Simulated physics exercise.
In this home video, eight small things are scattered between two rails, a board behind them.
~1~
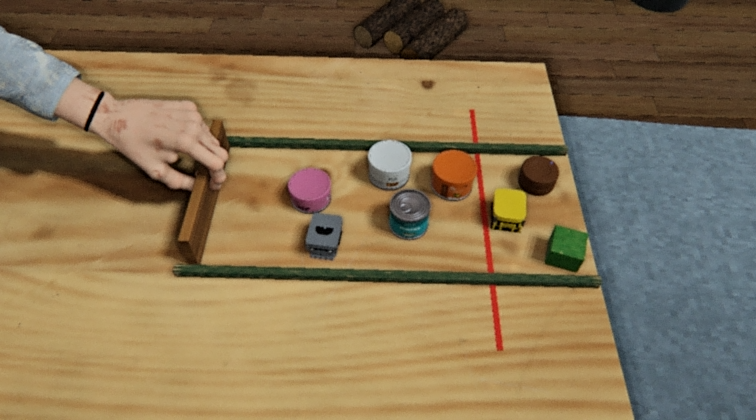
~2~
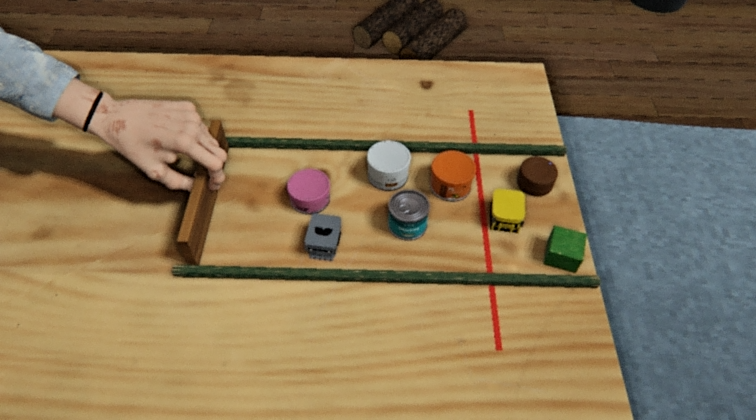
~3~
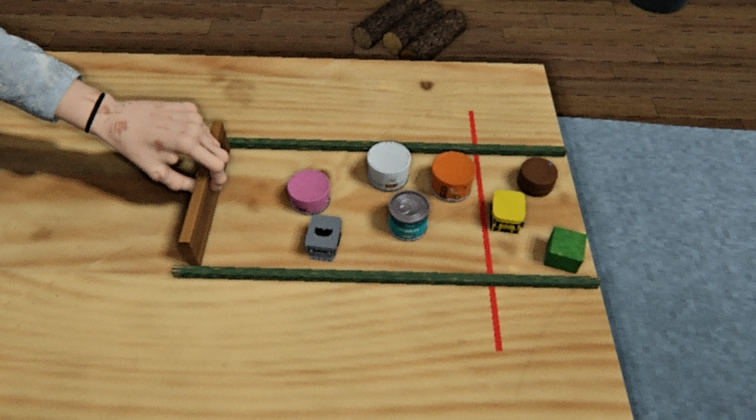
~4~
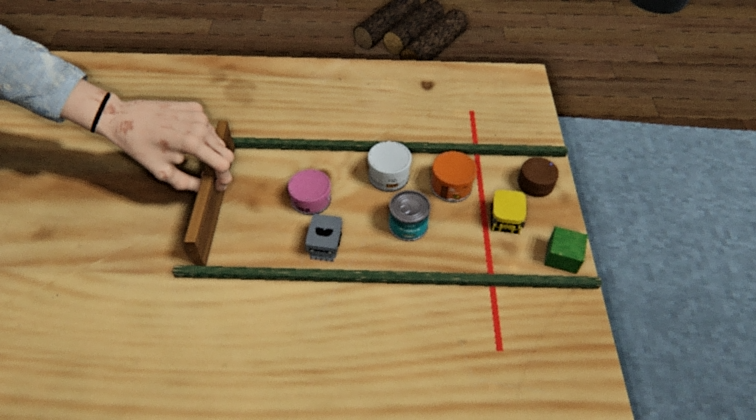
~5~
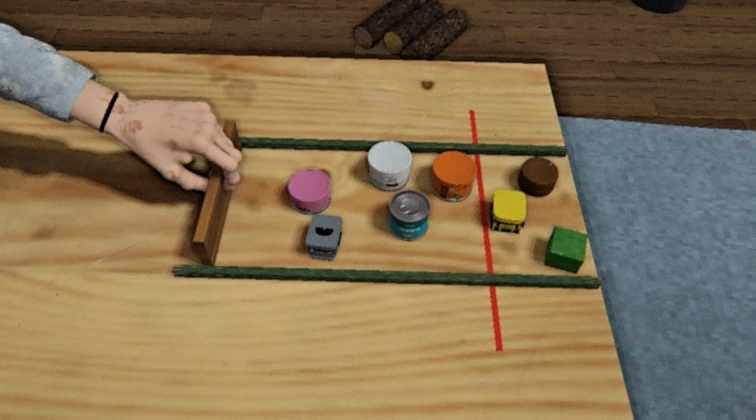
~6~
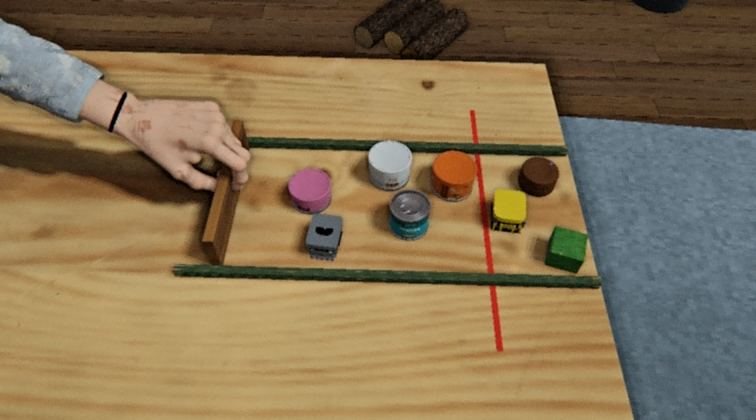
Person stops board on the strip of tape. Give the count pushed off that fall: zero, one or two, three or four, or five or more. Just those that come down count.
In the end all of them are still on the table.
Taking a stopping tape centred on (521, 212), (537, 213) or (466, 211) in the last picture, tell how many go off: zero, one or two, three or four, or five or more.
In order: One or two, three to four, not one.
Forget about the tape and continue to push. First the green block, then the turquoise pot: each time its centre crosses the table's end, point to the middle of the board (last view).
When the green block crosses, the middle is near (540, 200); when the turquoise pot crosses, near (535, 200).
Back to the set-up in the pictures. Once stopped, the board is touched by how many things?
Number: 3.
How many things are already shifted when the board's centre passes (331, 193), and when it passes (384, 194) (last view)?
Counts: 2 and 4.
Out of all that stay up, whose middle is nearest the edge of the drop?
Result - foremost is the brown lid.
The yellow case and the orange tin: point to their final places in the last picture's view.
In the last picture the yellow case sits around (565, 214) and the orange tin around (541, 183).
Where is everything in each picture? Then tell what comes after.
The first picture shows green block (566, 249); brown lid (538, 176); yellow case (508, 211); board (207, 189); tape (484, 210).
The second picture shows brown lid (537, 176); orange tin (452, 176).
The third picture shows yellow case (507, 212); turquoise pot (409, 216).
The fourth picture shows green block (566, 250); white pot (389, 167).
The fifth picture shows brown lid (538, 177); board (220, 190).
The sixth picture shows green block (566, 250); brown lid (538, 177); yellow case (508, 212); board (228, 190); tape (484, 211).
Soon after, none off yet; green block at rest near (566, 250); brown lid at rest near (538, 177); yellow case at rest near (508, 212).
In the end, the number that fall off is zero.
